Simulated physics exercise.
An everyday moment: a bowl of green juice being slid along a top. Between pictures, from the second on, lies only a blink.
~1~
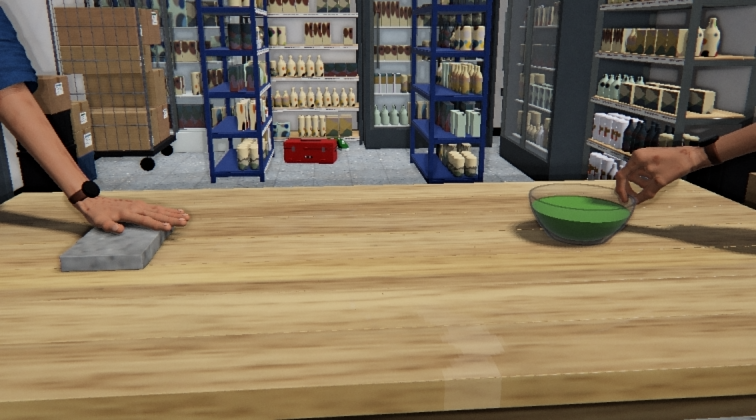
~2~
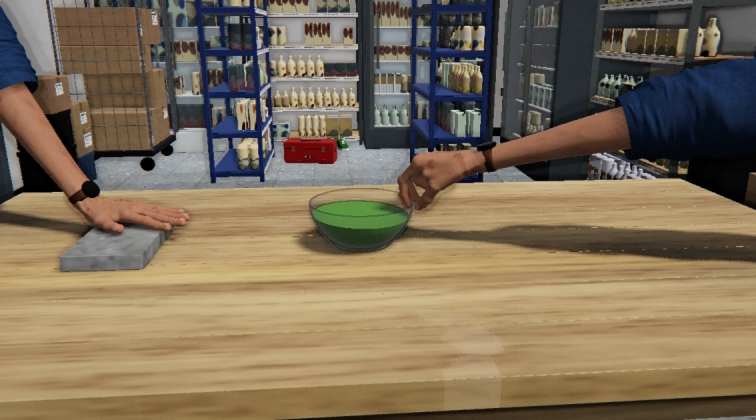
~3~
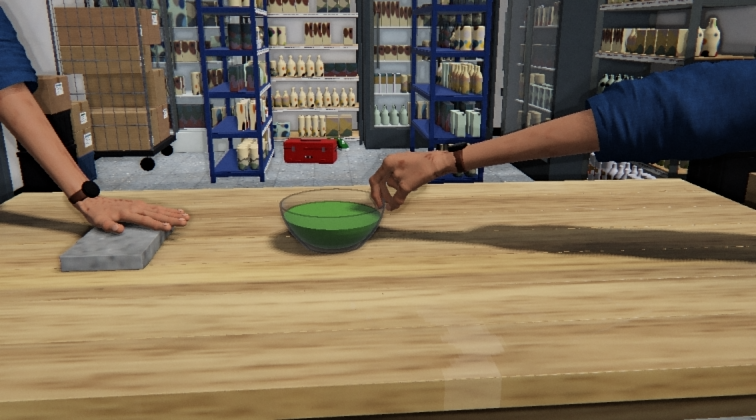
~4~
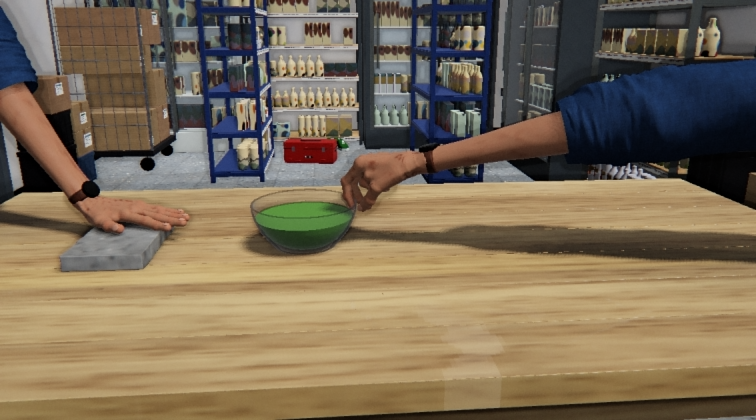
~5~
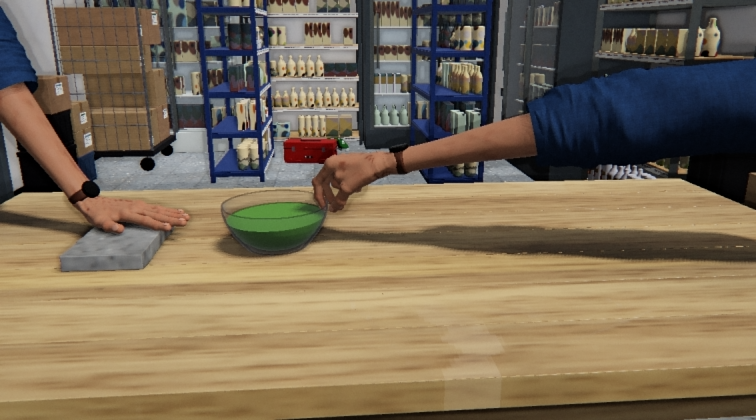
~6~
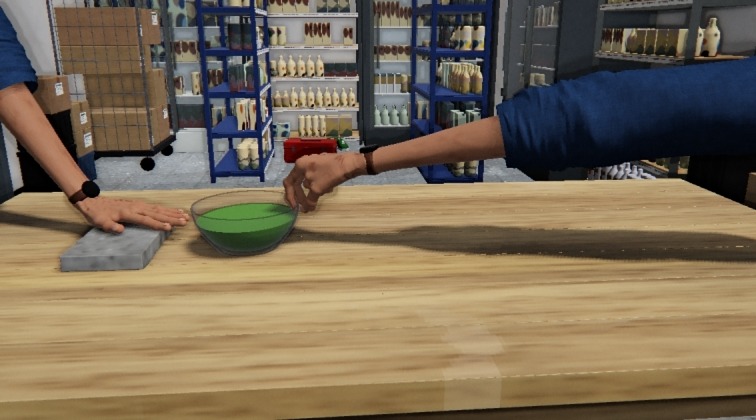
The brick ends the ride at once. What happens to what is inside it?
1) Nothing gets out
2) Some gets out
(2) Some gets out.
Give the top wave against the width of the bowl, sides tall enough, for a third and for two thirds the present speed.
The wave tops out at around 10 per cent of the width, and then at around 20 per cent.
Soon after, the bowl meets the brick.
Later, the green juice surges up the wall; some has gone over its rim.
In the end, the bowl stands at the brick; some has gone over its rim.
